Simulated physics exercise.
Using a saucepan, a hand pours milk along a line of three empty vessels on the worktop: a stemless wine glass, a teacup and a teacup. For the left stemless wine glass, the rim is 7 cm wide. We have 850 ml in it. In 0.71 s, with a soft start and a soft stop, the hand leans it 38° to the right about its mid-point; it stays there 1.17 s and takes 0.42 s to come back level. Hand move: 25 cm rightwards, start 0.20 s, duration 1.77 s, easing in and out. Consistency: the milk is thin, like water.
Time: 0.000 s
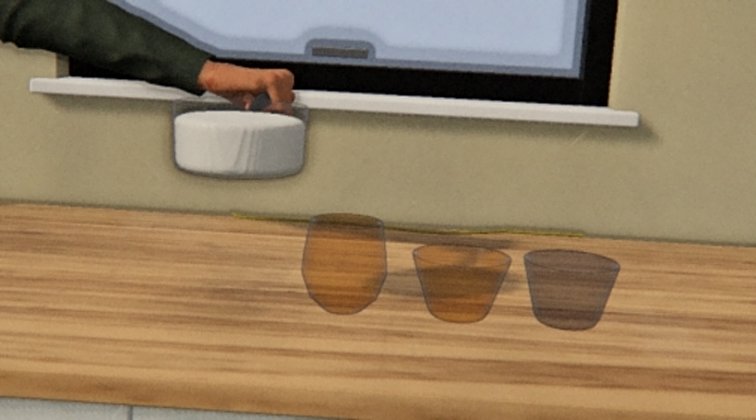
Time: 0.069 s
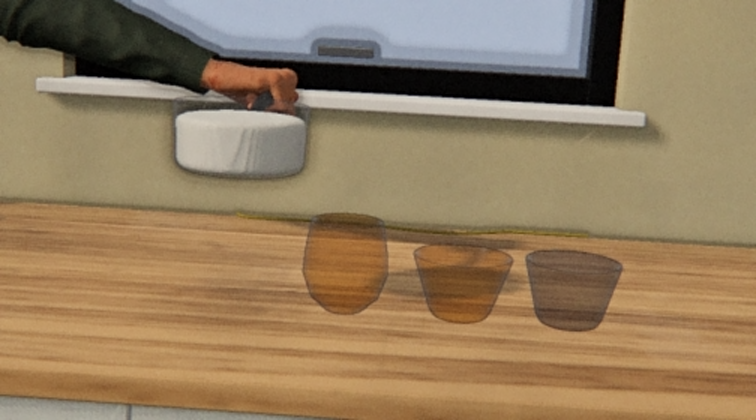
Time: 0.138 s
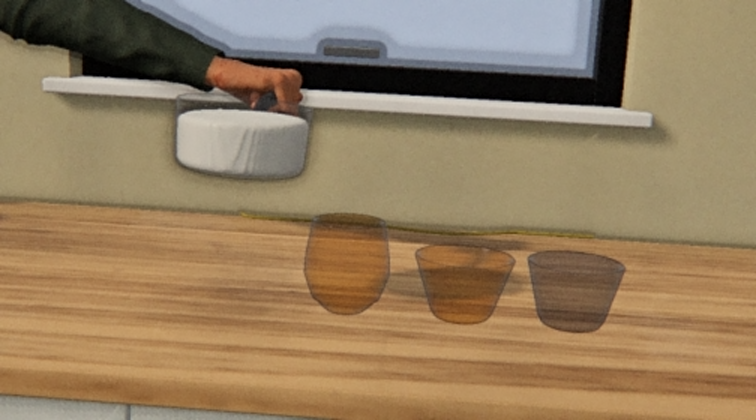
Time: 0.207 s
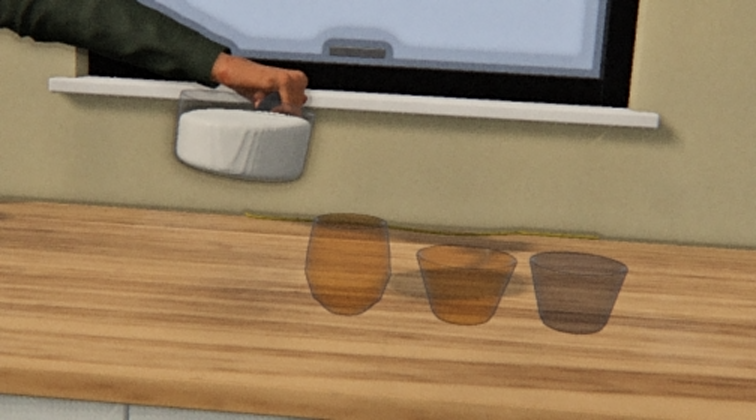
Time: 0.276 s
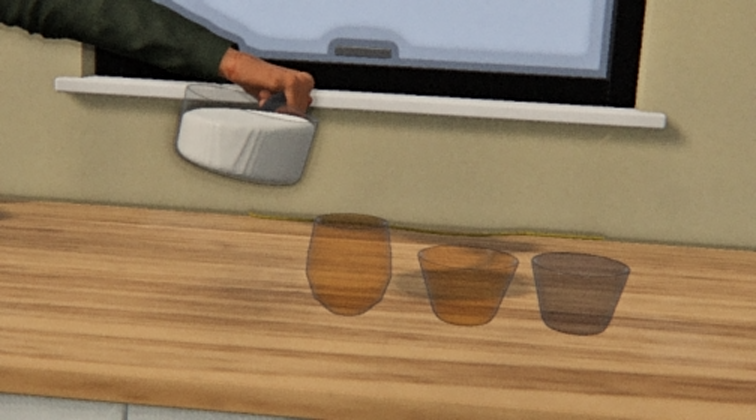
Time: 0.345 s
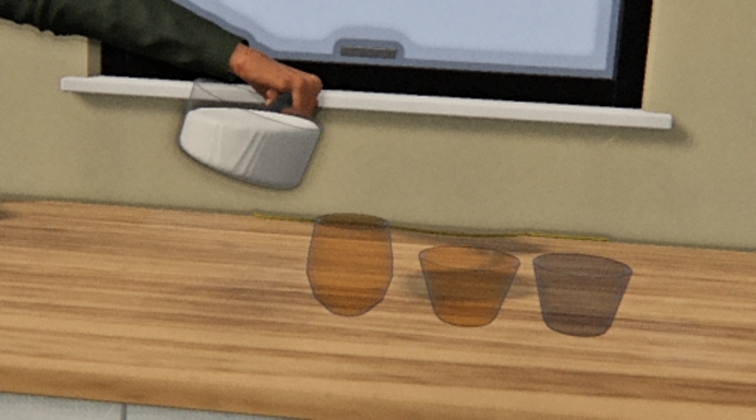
A hand held a saucepan of milk above a wooden worktop with three empty, see-through vessels in a line, then gradually leaned the pan to the right while the milk stayed inside.
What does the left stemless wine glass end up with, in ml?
Around 25 ml.
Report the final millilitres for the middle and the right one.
About 200 ml in the middle and 80 ml on the right.
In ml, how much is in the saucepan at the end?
It holds about 390 ml at the end.
Then, 0.89 s in, the tilt is 38° and from the left they hold 25 ml, 45 ml, 0 ml, the saucepan 590 ml, and 85 ml is on the worktop.
Then, 1.30 s in, the tilt is 38° and from the left they hold 25 ml, 180 ml, 5 ml, the saucepan 480 ml, and 125 ml is on the worktop.
Then, 1.72 s in, the tilt is 38° and from the left they hold 25 ml, 200 ml, 45 ml, the saucepan 420 ml, and 150 ml is on the worktop.
Then, 2.17 s in, the tilt is 8° and from the left they hold 25 ml, 200 ml, 85 ml, the saucepan 395 ml, and 150 ml is on the worktop.
Finally, from the left they hold 25 ml, 200 ml, 80 ml, the saucepan 395 ml, and 155 ml is on the worktop.
